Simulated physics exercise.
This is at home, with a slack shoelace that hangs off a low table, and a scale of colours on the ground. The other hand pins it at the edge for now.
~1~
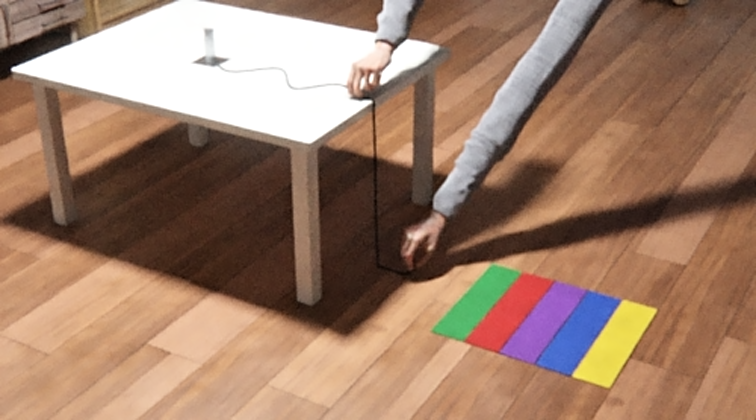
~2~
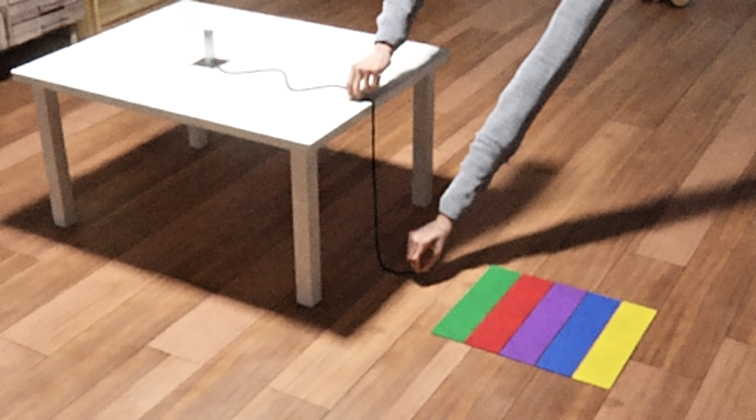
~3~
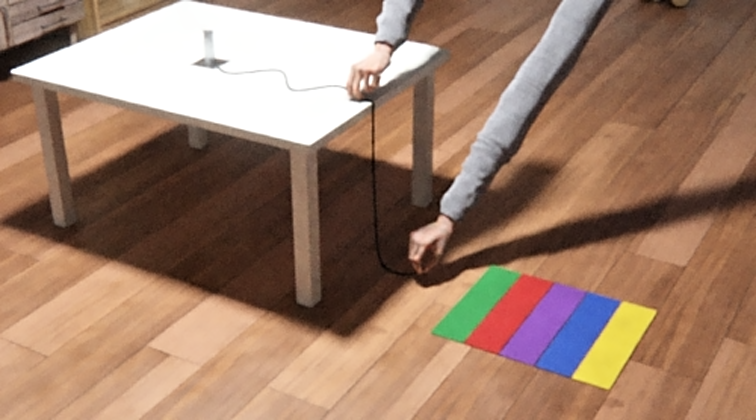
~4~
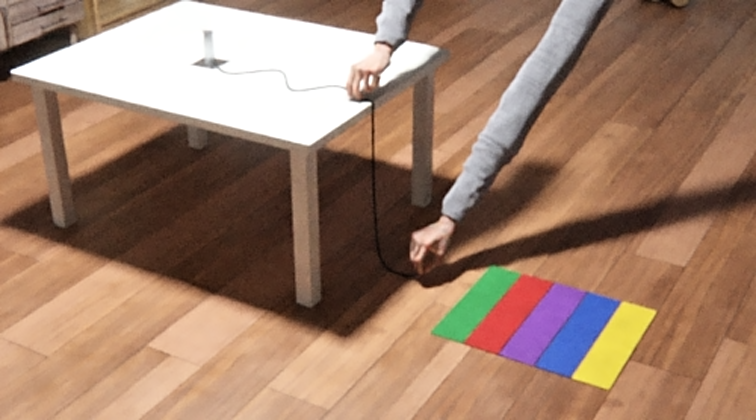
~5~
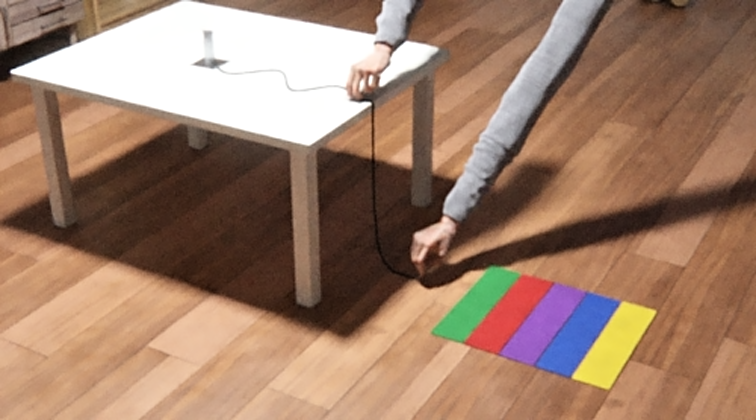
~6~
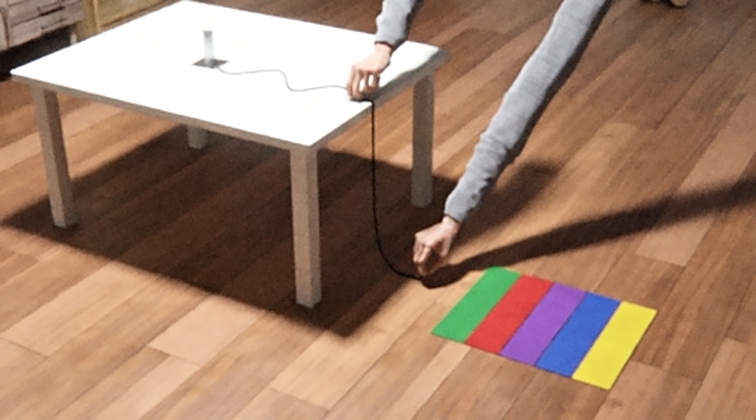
A dark cord hanging off a low white table shifted slightly to the right as one hand held its lower end near the coloured strips, while the other hand kept it pinned at the edge.
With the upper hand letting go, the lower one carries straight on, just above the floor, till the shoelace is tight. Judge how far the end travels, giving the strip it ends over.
It ends over the blue strip.
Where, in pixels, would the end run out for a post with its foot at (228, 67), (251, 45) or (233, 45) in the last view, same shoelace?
Try by try, around (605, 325), (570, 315) and (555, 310).
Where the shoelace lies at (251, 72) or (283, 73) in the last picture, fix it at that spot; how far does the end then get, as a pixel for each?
The spots come out as (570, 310) and (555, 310), in that order.
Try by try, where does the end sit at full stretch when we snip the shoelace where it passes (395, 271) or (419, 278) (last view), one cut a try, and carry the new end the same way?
Respectively (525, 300) and (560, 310).
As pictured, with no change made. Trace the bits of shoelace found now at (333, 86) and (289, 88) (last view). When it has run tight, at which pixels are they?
The first finishes about (366, 99) and the second about (324, 90).
Soon after, end near (527, 300); over red.
After that, end near (561, 310); over purple.
At the stop, end near (582, 316); over blue. The end stops over the blue strip.
